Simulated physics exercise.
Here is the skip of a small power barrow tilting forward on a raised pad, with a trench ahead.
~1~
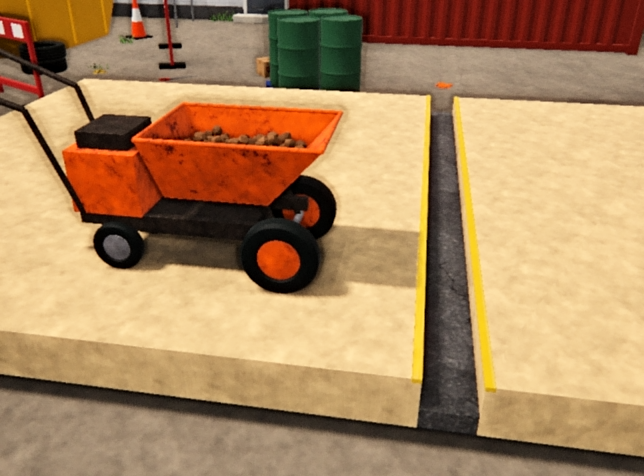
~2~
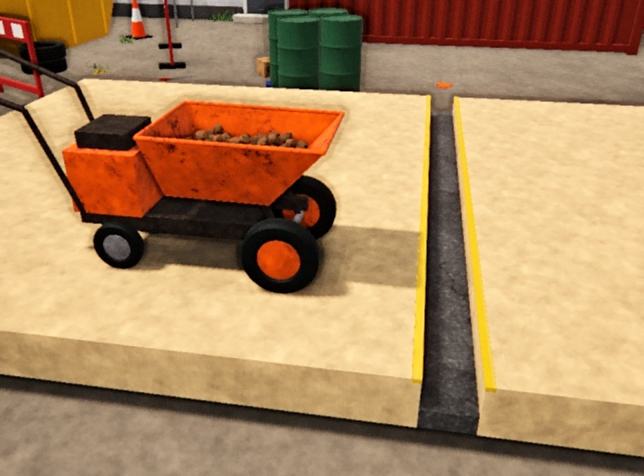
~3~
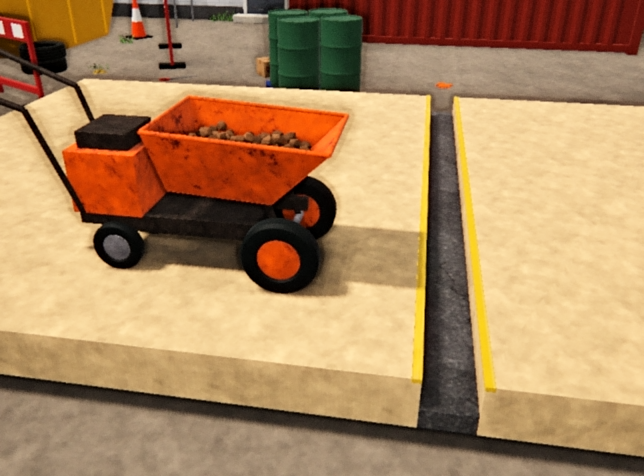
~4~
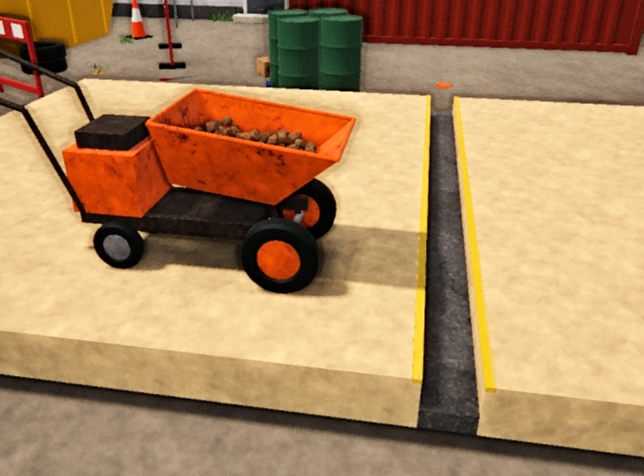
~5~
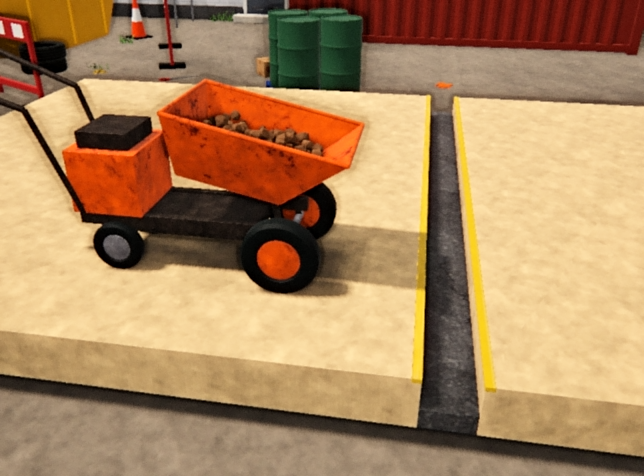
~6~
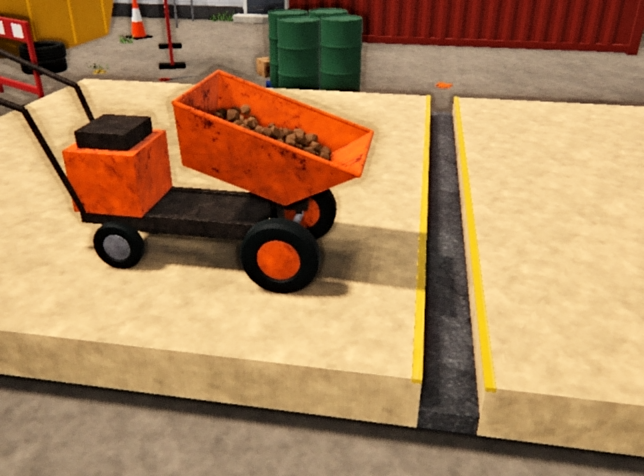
Orange skip of a small power barrow, loaded with brown clods, sitting level, then tilting gradually toward a narrow trench on the right.
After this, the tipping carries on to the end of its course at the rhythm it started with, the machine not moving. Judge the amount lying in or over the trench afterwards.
Most goes in.
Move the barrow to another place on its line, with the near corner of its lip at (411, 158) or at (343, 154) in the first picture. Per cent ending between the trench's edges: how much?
First spot: Roughly 0 percent; second spot: Roughly 90 percent.
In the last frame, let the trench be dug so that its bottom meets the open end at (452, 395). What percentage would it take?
It would be close to 60 percent.
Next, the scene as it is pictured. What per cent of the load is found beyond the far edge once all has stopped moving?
Roughly 5 in a hundred.
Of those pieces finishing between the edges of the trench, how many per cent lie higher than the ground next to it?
It works out at about 15 percent.
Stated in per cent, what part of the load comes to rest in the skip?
Around 0 per cent.
Soon, skip tipped steeply; all in the skip.
A while on, skip tipped steeply; most in the skip; a small part short of the trench; a small part in or heaped over the trench; a stray few falling.
Towards the end, skip tipped right over; a small part in the skip; a small part short of the trench; most in or heaped over the trench; a stray few beyond it.
Finally, skip tipped right over; a small part short of the trench; most in or heaped over the trench; a stray few beyond it.
